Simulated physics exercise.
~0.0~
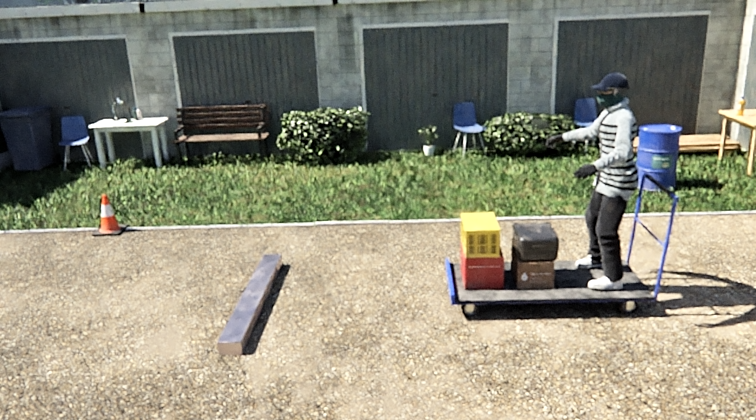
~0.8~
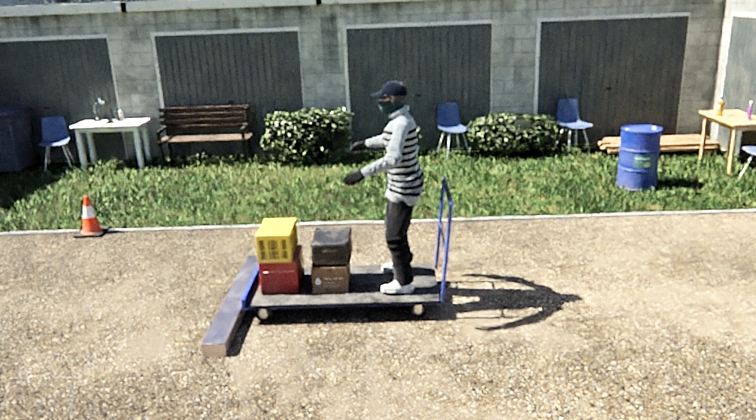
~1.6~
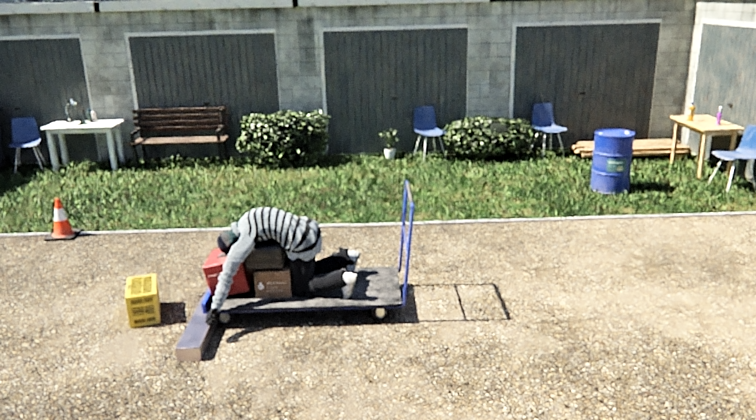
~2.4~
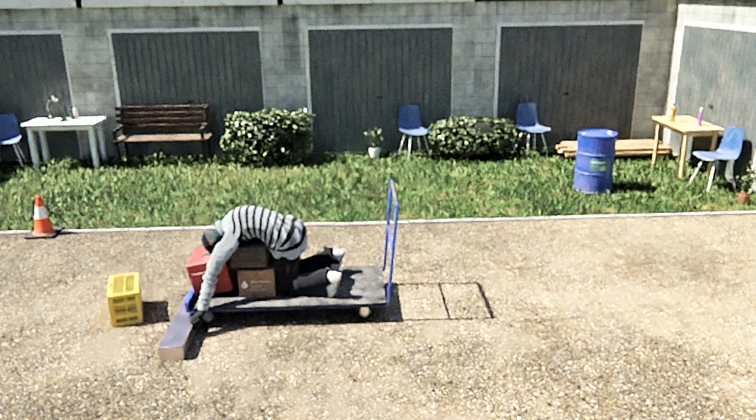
The clip shows a masked figure in a striped top riding a flatbed trolley leftward until it meets a kerb and stops; the yellow crate lands beyond it, while the figure pitches forward and ends slumped face down over the red toolbox, black suitcase and brown carton still aboard.
